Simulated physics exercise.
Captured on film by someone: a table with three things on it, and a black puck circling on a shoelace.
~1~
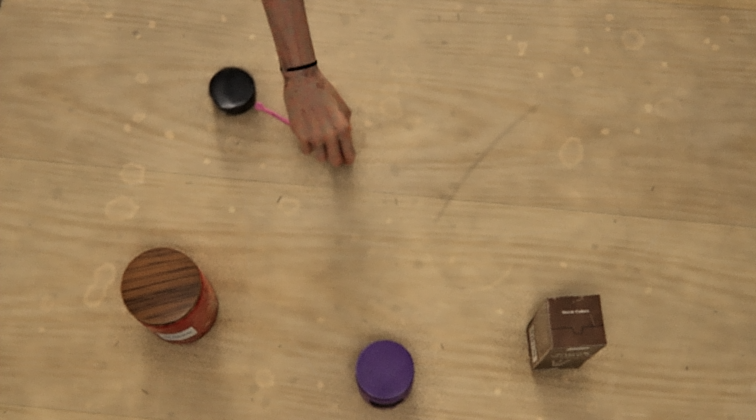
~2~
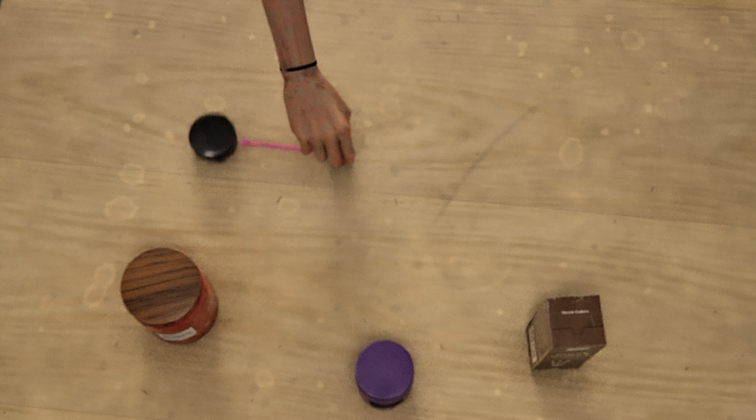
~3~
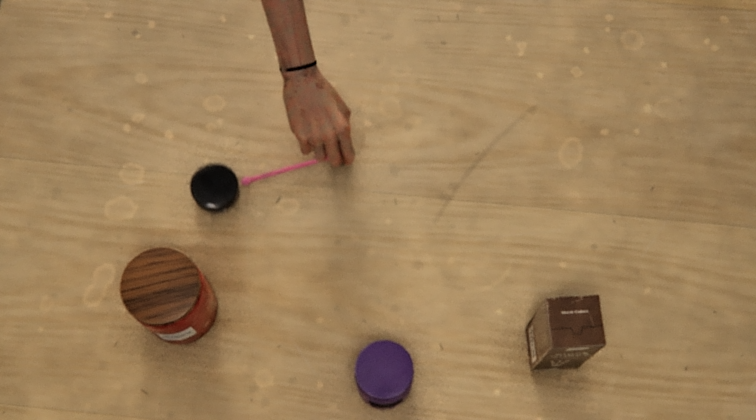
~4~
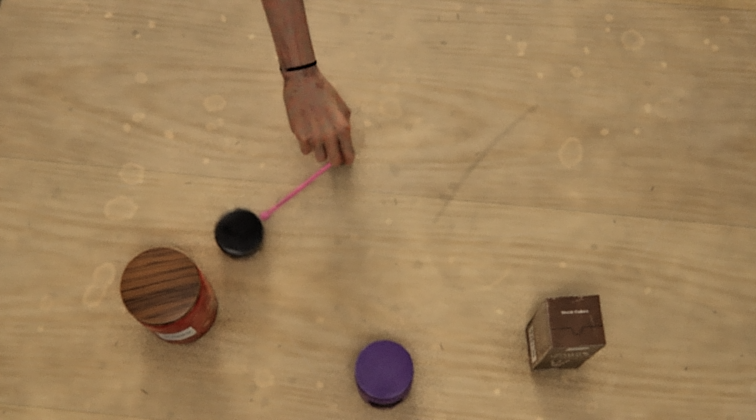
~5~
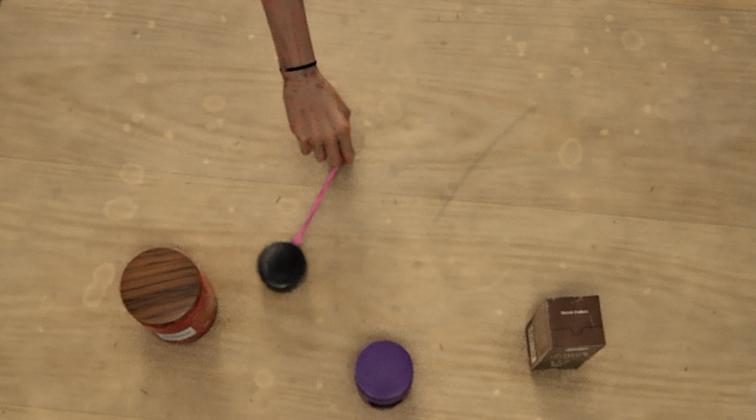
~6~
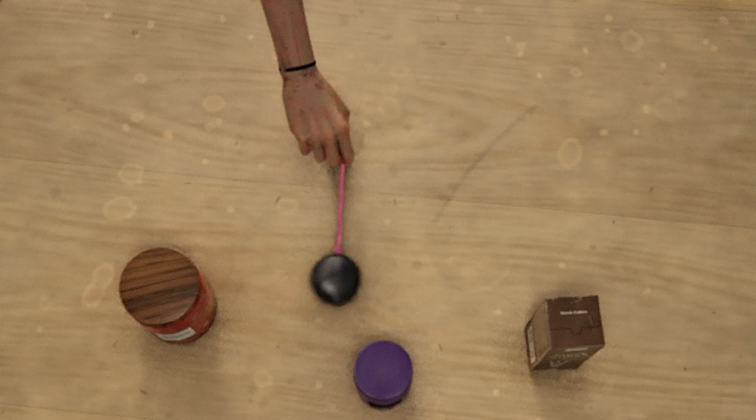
The clip opens on a wooden table with a red canister, a purple jar and a brown carton, while a hand holds a pink cord tied to a black puck at upper left. The puck swings anticlockwise, moving down past the canister's upper side, then curves right until it is below the hand.
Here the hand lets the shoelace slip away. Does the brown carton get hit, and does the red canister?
Answer: The brown carton stays clear, the red canister stays clear.
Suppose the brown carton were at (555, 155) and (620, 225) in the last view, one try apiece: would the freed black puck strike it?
At the first spot it is avoided, and at the second spot it takes a blow.
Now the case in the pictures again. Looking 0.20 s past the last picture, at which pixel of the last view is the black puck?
I'd say close to (569, 257).
Then, 0.08 s later than the last view, puck near (444, 271).
Then, 0.20 s later than the last view, puck near (569, 257).
Finally, puck near (696, 243). The brown carton remains clear and the red canister escapes it.
